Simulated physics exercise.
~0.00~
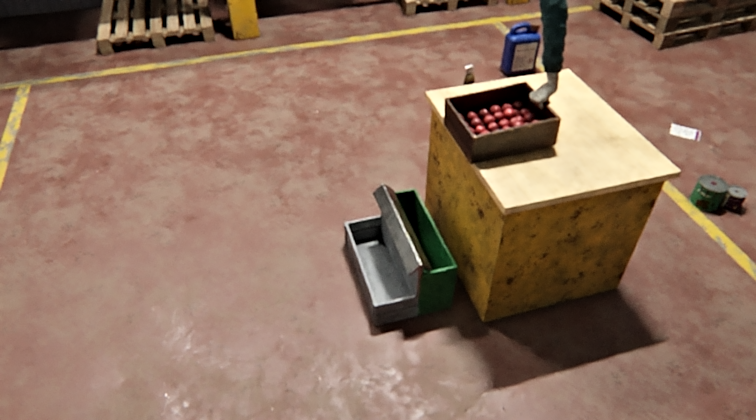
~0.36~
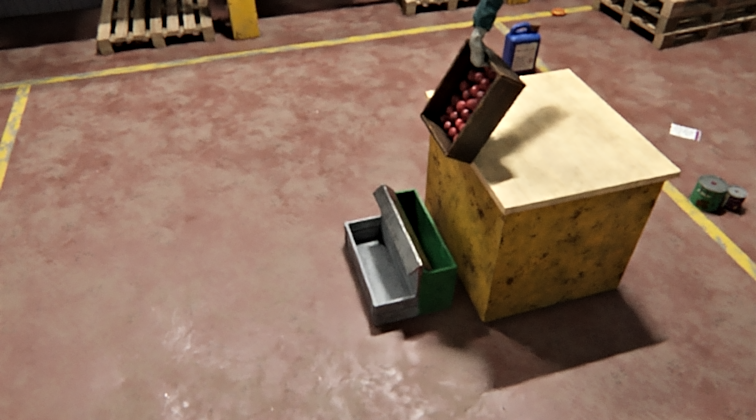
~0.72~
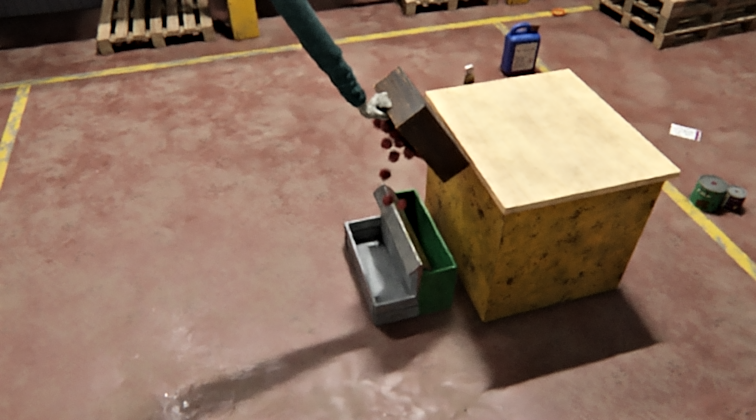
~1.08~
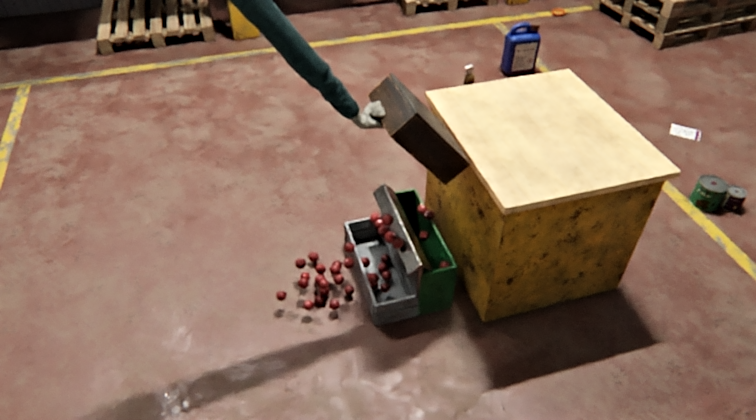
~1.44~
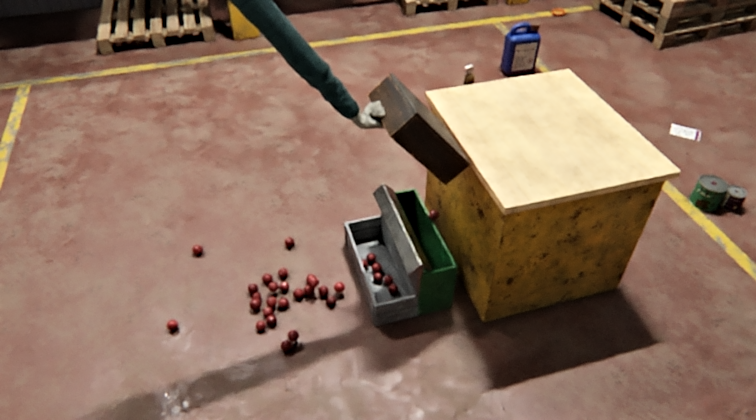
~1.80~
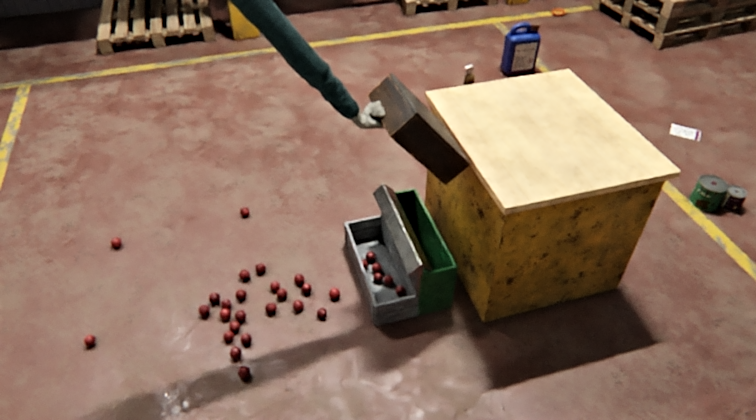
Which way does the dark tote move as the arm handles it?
The dark tote moves to the left, ending up tipped at the edge of the bench.
